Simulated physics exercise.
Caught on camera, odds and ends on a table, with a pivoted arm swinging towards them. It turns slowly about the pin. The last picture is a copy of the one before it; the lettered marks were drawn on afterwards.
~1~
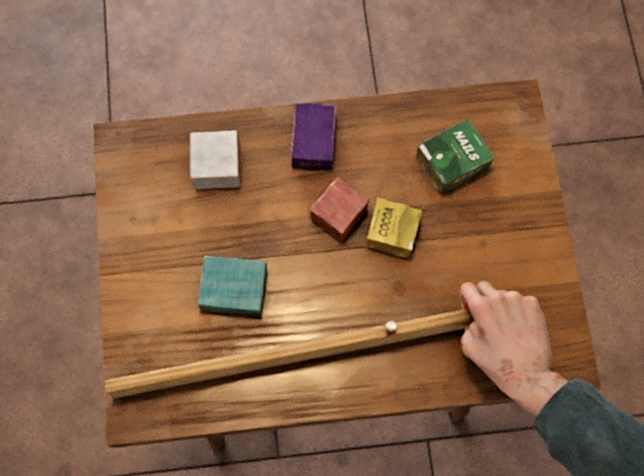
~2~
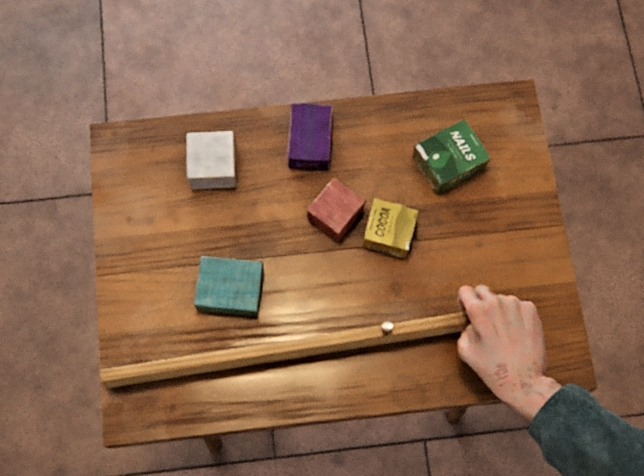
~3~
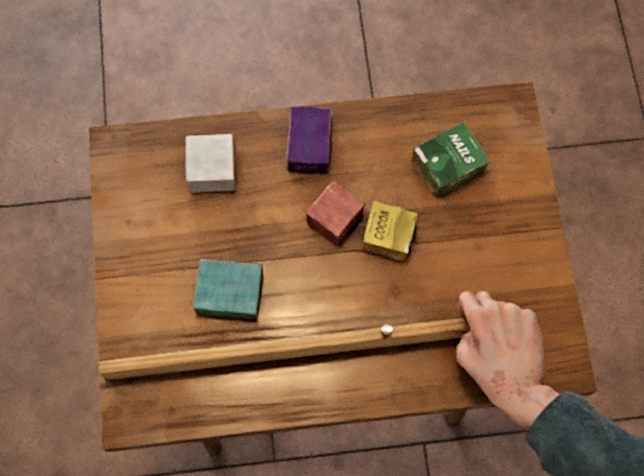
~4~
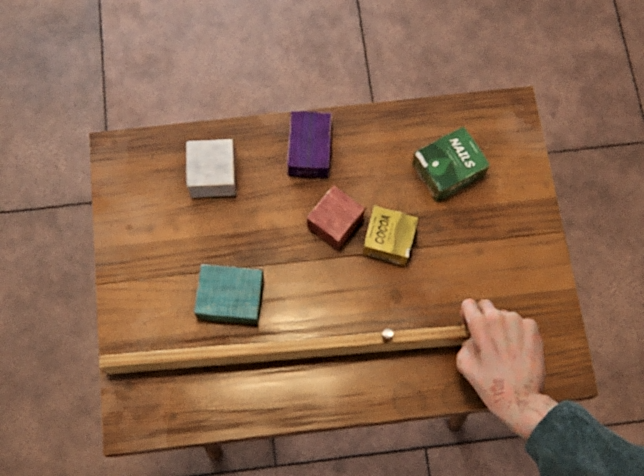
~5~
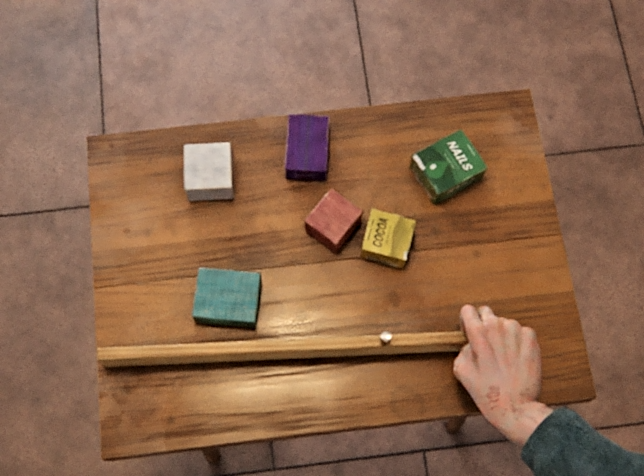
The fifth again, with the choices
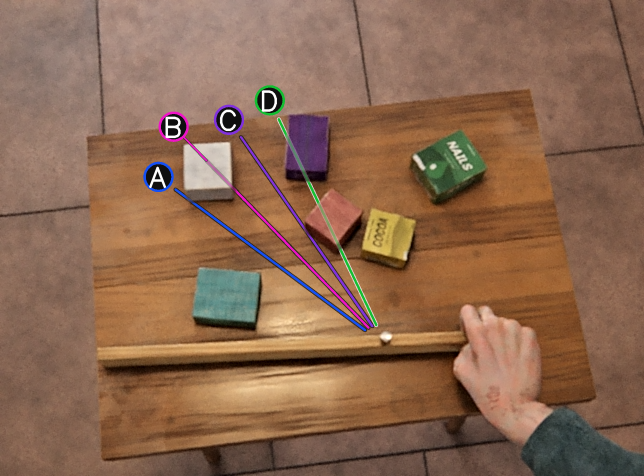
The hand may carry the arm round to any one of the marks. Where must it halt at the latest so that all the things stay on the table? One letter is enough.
The farthest safe stop is C.
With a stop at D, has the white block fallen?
By then, yes.
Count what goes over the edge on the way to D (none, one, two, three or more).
By then, one.
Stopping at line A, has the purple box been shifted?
No.
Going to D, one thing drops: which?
The white block.
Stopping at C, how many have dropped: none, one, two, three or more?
In all, none.
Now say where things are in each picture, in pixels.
Yellow packet (394, 228); red block (339, 210); green box (454, 157), in the first picture.
Arm (239, 354); purple box (310, 137), in the second picture.
Arm (238, 351); white block (211, 163), in the third picture.
Arm (238, 350); red block (335, 218), in the fourth picture.
Arm (236, 348); purple box (307, 148); turquoise block (227, 298); white block (210, 172), in the fifth picture.
On the marked copy, A at (268, 258); B at (285, 242); C at (304, 228); D at (326, 218).
With C. Early on, arm (246, 294); turquoise block (240, 267); purple box (307, 148).
Further on, arm (274, 247); white block (222, 159); turquoise block (279, 219).
At the end, arm (303, 223); white block (260, 119); purple box (328, 129); nothing has fallen.
As for the rest, A is safe but short; B is safe but short; D drops the white block.
